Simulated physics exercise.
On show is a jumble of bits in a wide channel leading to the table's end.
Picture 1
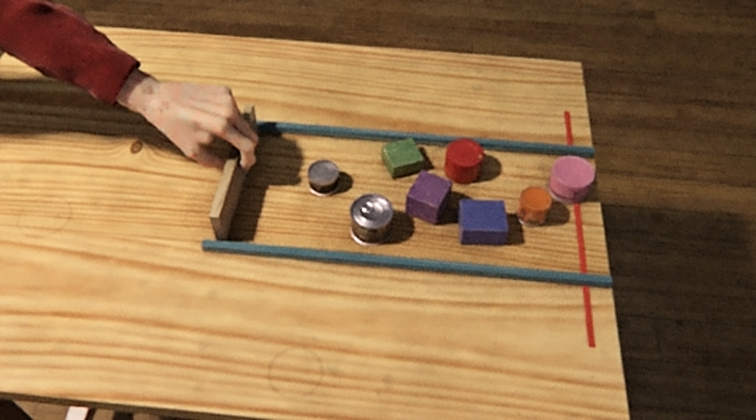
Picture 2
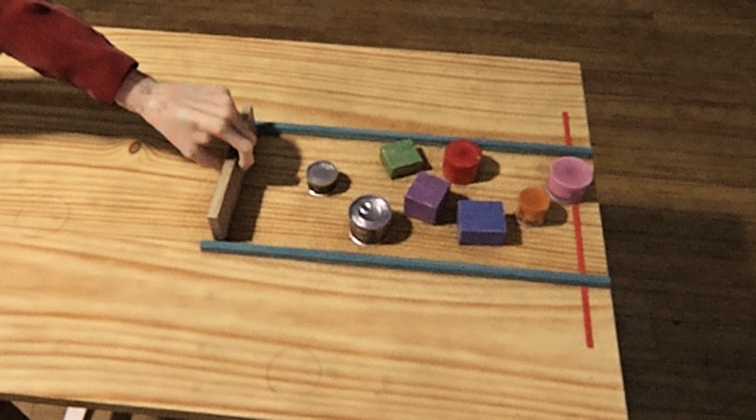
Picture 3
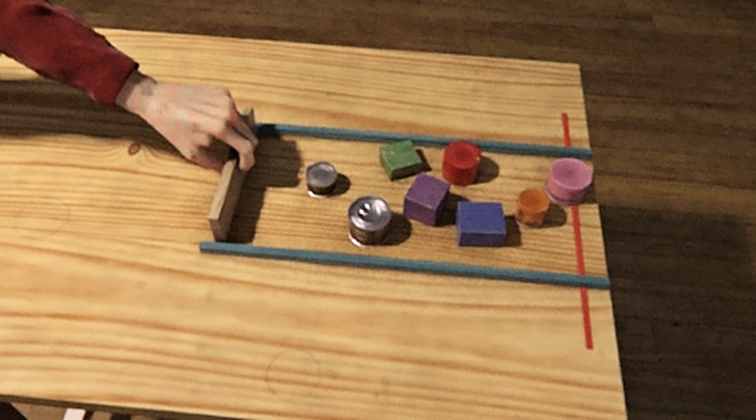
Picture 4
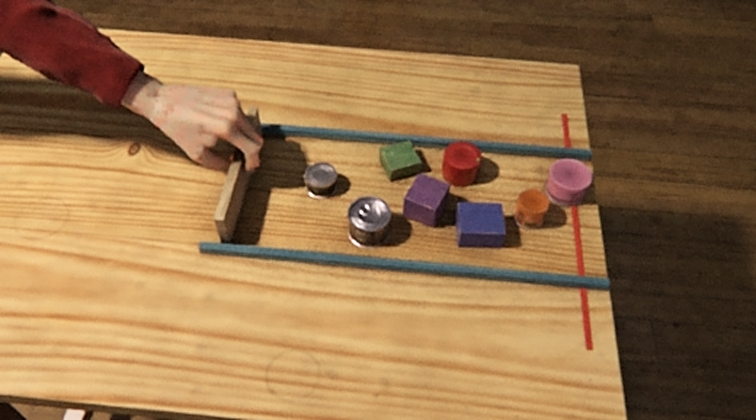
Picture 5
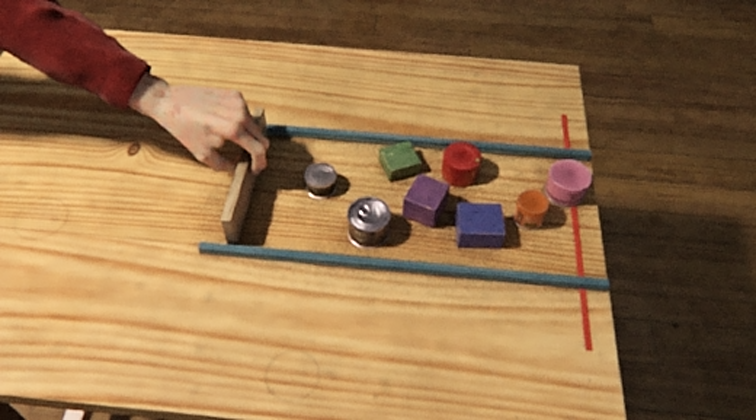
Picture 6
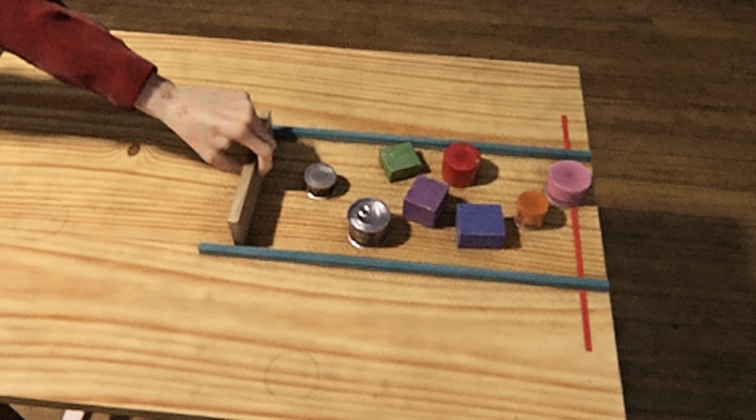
A hand in a red sleeve held a small wooden board upright between two blue strips and slid it slightly right, while the colourful blocks, pots and two silvery tins ahead of it stayed put.
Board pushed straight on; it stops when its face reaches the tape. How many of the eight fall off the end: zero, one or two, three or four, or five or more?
The table loses five or above.
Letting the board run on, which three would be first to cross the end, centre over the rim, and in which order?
The pink pot, the orange pot, the blue block.
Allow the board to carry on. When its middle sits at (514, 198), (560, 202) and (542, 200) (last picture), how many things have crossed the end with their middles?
Respectively 1, 4 and 3.
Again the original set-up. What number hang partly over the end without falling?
3 is the number.
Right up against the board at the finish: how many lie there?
The number is 3.
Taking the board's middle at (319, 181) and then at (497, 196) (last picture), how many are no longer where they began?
So far 1, and 8 at the second.
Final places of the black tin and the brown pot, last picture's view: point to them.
Result: One about (591, 203), other about (605, 257).
Early on, none off yet; pink pot at rest near (567, 185); orange pot at rest near (531, 211); blue block at rest near (479, 226).
A while later, none off yet; pink pot at rest near (567, 185); orange pot travelled about its own width near (557, 213); blue block travelled about its own width near (543, 250).
Finally, the number that fall off is five or more; lost, purple block, red lid, blue block, orange pot and pink pot.
